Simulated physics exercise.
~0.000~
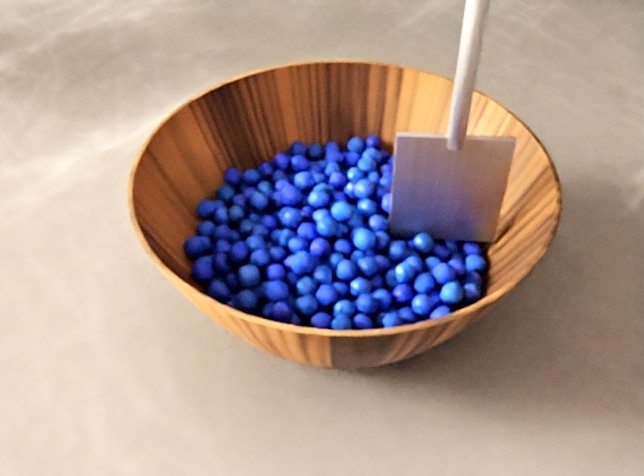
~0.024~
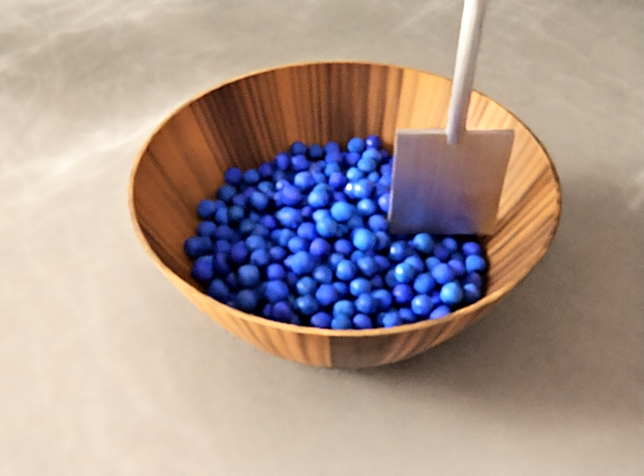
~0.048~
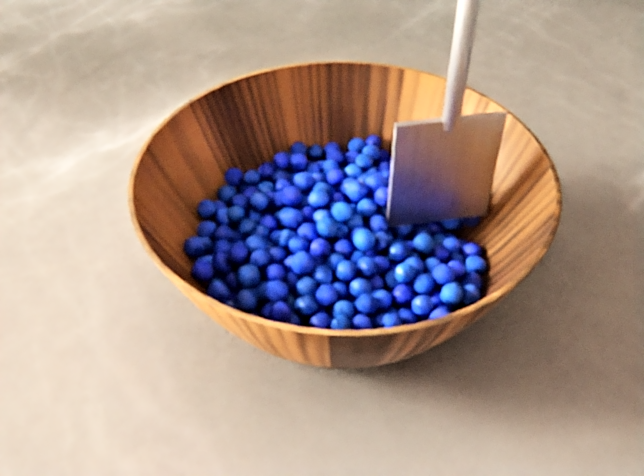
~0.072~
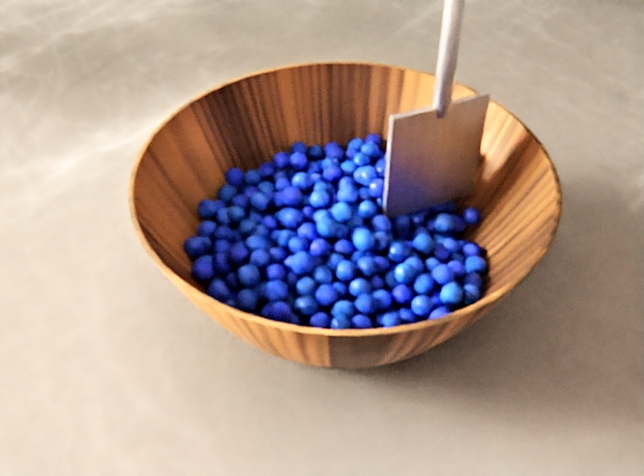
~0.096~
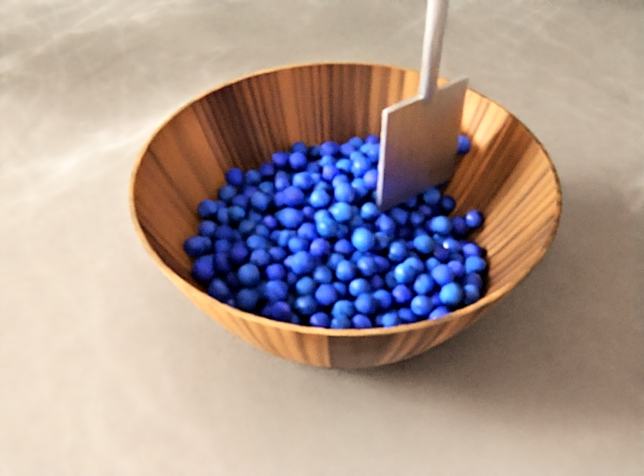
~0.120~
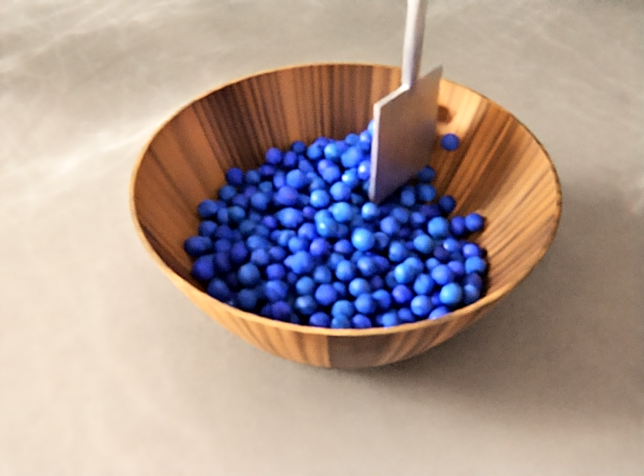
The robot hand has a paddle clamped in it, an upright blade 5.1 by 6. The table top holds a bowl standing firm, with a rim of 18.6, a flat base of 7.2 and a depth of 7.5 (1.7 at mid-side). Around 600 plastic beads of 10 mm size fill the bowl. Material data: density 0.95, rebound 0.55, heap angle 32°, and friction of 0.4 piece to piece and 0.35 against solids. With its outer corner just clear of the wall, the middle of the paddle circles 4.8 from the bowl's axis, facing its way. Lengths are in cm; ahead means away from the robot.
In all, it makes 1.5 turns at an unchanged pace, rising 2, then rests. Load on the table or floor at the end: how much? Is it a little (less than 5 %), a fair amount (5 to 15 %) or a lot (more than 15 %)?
A little, less than 5 %.
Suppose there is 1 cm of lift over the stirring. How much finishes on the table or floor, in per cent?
I'd put it at about 5 per cent.
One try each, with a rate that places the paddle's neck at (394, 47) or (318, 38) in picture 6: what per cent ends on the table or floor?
It comes to close to 5 per cent and close to 10 per cent.
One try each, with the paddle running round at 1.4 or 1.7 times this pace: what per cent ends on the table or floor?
I'd expect about 5 per cent, then about 10 per cent.
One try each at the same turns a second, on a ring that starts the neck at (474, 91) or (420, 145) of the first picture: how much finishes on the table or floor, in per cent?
Some 0 and 0 per cent.
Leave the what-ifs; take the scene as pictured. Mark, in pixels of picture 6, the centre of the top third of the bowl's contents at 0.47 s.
At about (317, 283).
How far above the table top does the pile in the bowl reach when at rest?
6.0 cm or so.
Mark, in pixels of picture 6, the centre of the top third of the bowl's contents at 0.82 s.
Somewhere around (361, 239), I think.
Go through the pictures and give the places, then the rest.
The first frame shows paddle neck at (461, 106), 0° round; upper third of the load around (336, 233), from x 195 to 475, top at y 145; 597 in the bowl.
The second frame shows paddle neck at (461, 101), 4° round; upper third of the load around (336, 232), from x 195 to 475, top at y 145.
The third frame shows paddle neck at (456, 88), 15° round; upper third of the load around (338, 227), from x 195 to 475, top at y 145.
The fourth frame shows paddle neck at (446, 75), 28° round; upper third of the load around (338, 225), from x 195 to 475, top at y 140.
The fifth frame shows paddle neck at (431, 63), 41° round; upper third of the load around (336, 228), from x 195 to 475, top at y 125.
The sixth frame shows paddle neck at (413, 54), 54° round; upper third of the load around (334, 223), from x 195 to 475, top at y 110; 597 in the bowl.
By 0.47 s, 244° round, highest piece 10 above the table; 593 in the bowl, 4 in flight or on the tool.
By 0.82 s, 74° round, highest piece 6 above the table; 588 in the bowl, 9 on the table or floor.
By 1.20 s, 180° round, highest piece 6 above the table; 588 in the bowl, 9 on the table or floor.
By 1.90 s, 180° round, highest piece 6 above the table; 588 in the bowl, 9 on the table or floor.
Final count, 588 in the bowl, 9 on the table or floor. That is 2 % on the table or floor.
